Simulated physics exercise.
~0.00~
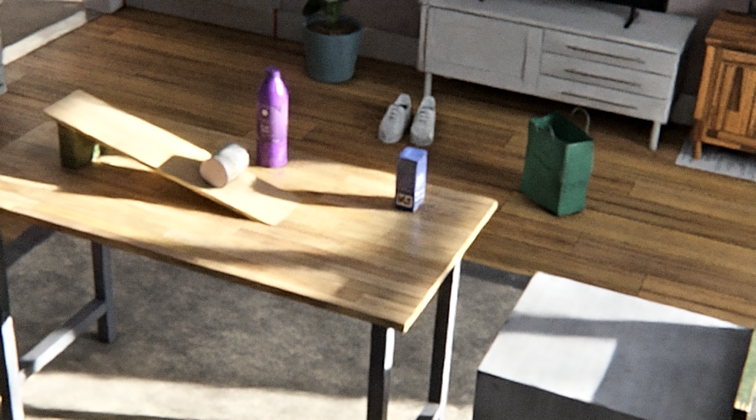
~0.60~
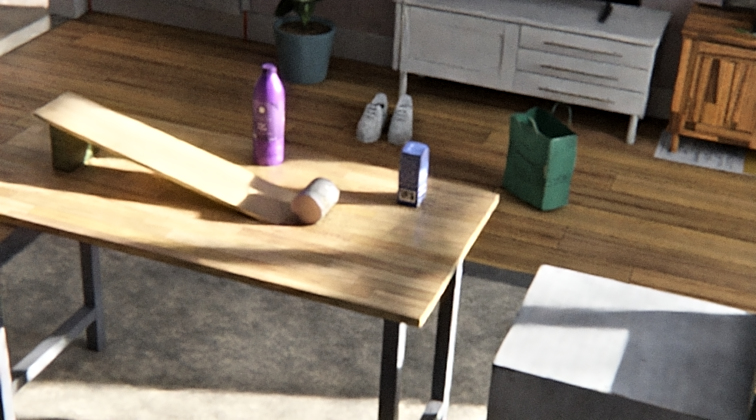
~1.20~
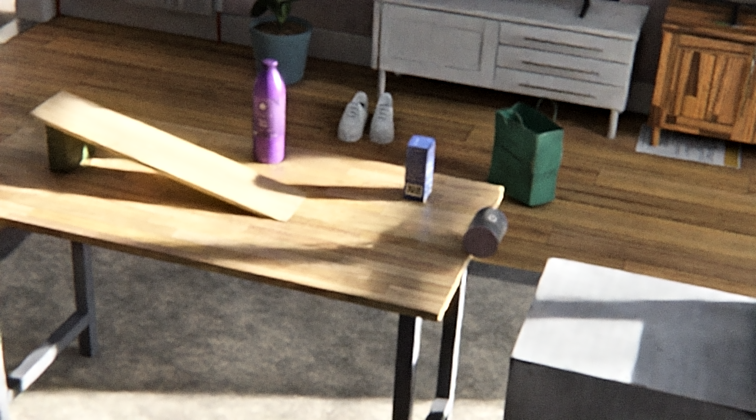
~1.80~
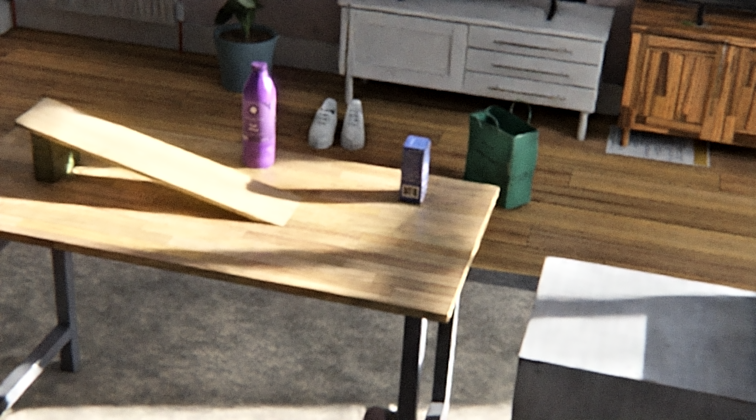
In this clip, a grey tin rolls right off the foot of a wooden ramp and along a table, passing a purple bottle and blue carton that stay put, then goes over the edge and drops out of sight into the gap before a pale block.
